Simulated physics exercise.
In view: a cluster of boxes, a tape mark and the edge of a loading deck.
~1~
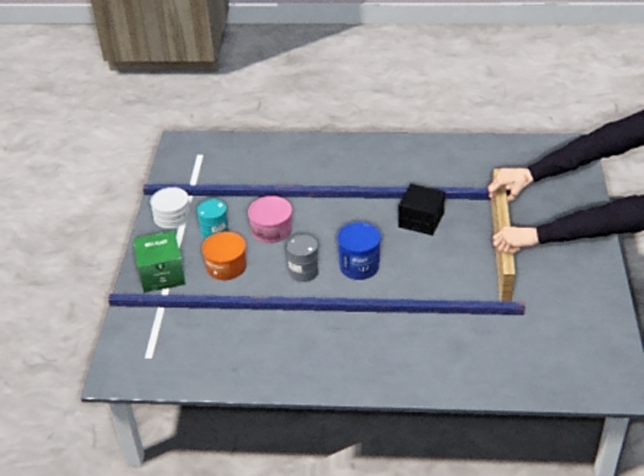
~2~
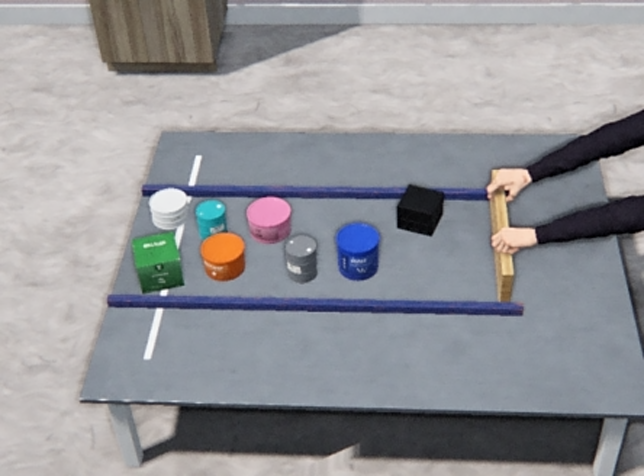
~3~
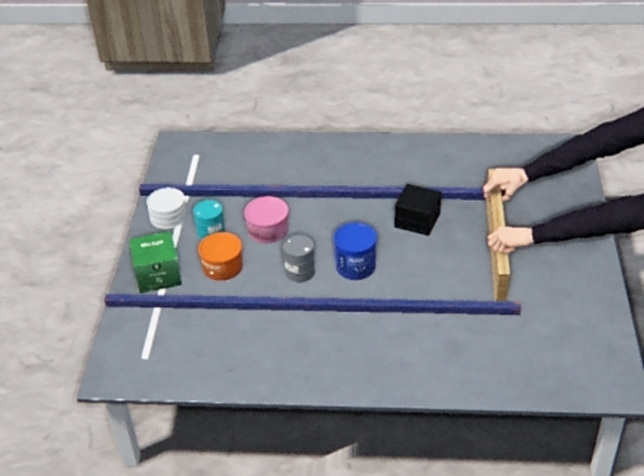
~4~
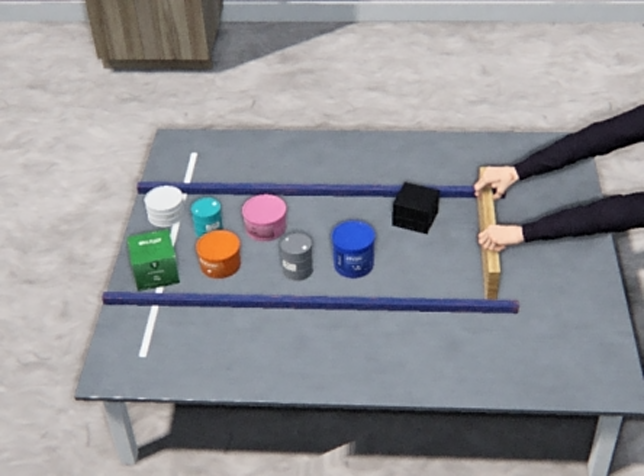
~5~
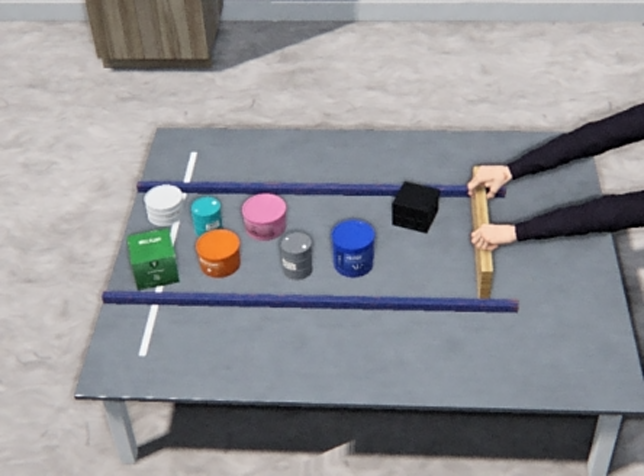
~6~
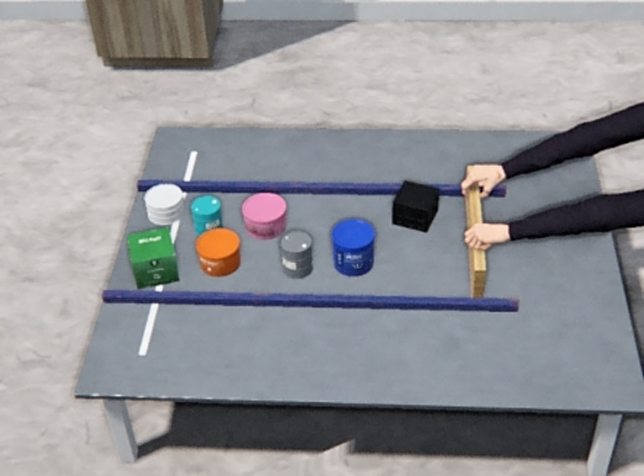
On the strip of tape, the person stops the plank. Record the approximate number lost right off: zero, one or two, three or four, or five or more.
Count: Five plus.
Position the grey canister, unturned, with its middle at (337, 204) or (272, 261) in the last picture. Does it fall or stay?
In that order, I'd say it gets pushed over the end, then is not knocked off.
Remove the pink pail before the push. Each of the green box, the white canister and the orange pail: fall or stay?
Well, the green box leaves the top, the white canister leaves the top, and the orange pail leaves the top.
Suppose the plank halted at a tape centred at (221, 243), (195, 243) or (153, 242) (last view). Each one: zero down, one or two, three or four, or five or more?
In order: Not one; 3 or 4; five or over.
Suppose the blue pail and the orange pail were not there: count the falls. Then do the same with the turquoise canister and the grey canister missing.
First 3, then 4.
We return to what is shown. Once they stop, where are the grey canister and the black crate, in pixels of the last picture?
Near (143, 270) and (158, 206).
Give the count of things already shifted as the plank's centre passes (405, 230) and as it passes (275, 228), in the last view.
It comes to 1 for the first spot, 6 for the other.
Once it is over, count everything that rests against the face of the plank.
3.
A little later, none off yet; white canister at rest near (165, 204); green box at rest near (154, 258); turquoise canister at rest near (207, 217).
Next, none off yet; white canister moving near (164, 204); green box at rest near (154, 258); turquoise canister shifted about its own width near (179, 218).
When it is over, the number that fall off is five or more; down, pink pail, orange pail, turquoise canister, green box and white canister.
